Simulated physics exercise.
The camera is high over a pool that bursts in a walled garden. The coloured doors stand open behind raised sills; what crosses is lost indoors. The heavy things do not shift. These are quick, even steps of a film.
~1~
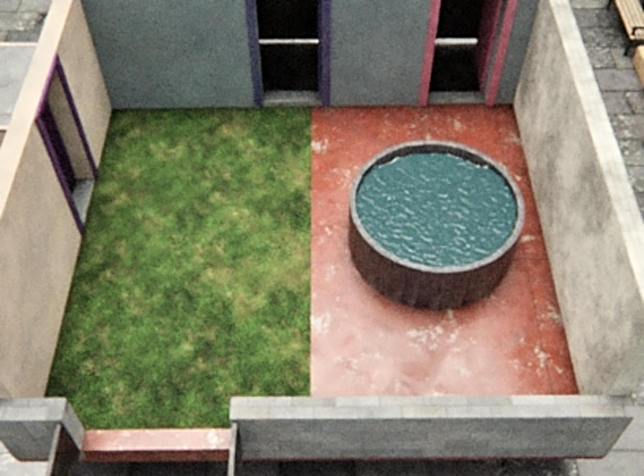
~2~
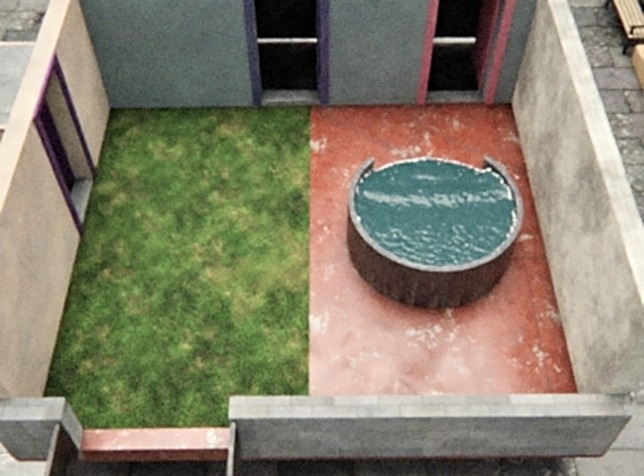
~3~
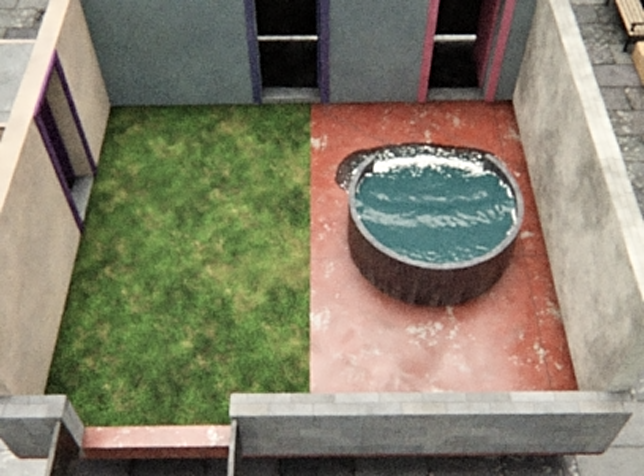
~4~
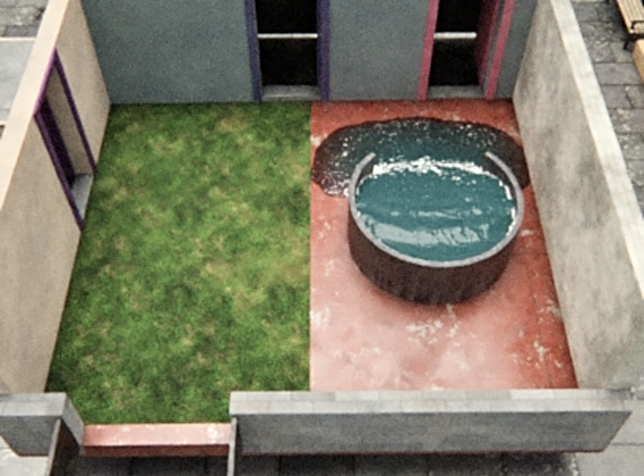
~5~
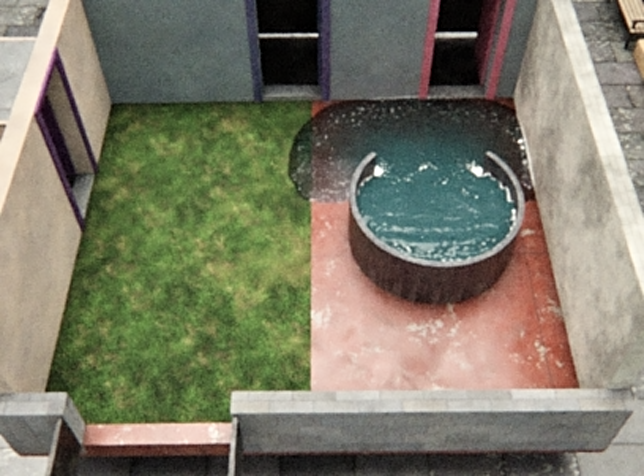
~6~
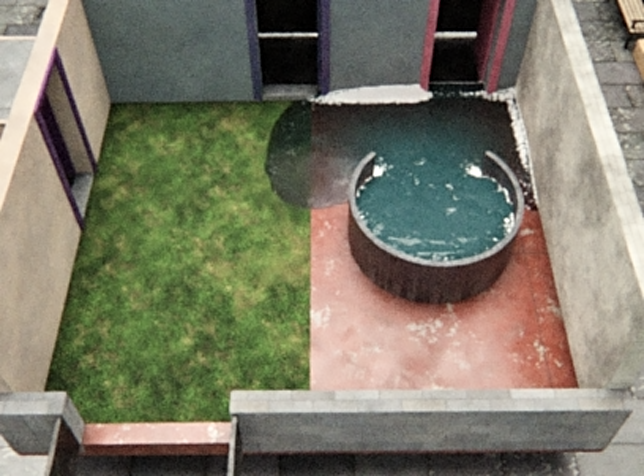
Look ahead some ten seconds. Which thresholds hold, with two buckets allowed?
In the end: The purple door lets in a lot; the blue door lets in a lot; the pink door lets in a lot.
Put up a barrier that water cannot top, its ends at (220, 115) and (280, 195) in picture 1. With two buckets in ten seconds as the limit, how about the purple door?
My reading: Purple door keeps below it.
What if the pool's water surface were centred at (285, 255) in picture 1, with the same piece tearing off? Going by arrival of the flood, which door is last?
Last comes the one in purple.
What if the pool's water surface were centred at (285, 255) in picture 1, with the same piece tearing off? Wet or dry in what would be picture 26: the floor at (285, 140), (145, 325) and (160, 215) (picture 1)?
One after the other: Wet, dry, flooded.
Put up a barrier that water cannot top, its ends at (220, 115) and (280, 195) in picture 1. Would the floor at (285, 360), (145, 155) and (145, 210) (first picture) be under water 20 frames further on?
In that order: Clear, flooded, no water.
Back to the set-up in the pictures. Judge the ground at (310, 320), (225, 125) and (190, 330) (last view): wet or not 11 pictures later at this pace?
In turn: Free of water, covered, dry.
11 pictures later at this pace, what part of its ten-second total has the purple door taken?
Roughly 0 per cent.
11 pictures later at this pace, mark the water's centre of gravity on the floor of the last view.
Roughly at (395, 172).
A moment on, water covers 25 % of the floor; the purple door not reached, the blue door under two buckets in, the pink door far over two buckets in.
Next, water covers 30 % of the floor; the purple door not reached, the blue door over two buckets in, the pink door far over two buckets in.
Then, water covers 45 % of the floor; the purple door wet at the sill, nothing in, the blue door over two buckets in, the pink door far over two buckets in.
Later, water covers 75 % of the floor; the purple door over two buckets in, the blue door over two buckets in, the pink door far over two buckets in.
In the end, water covers 95 % of the floor; the purple door over two buckets in, the blue door over two buckets in, the pink door far over two buckets in.
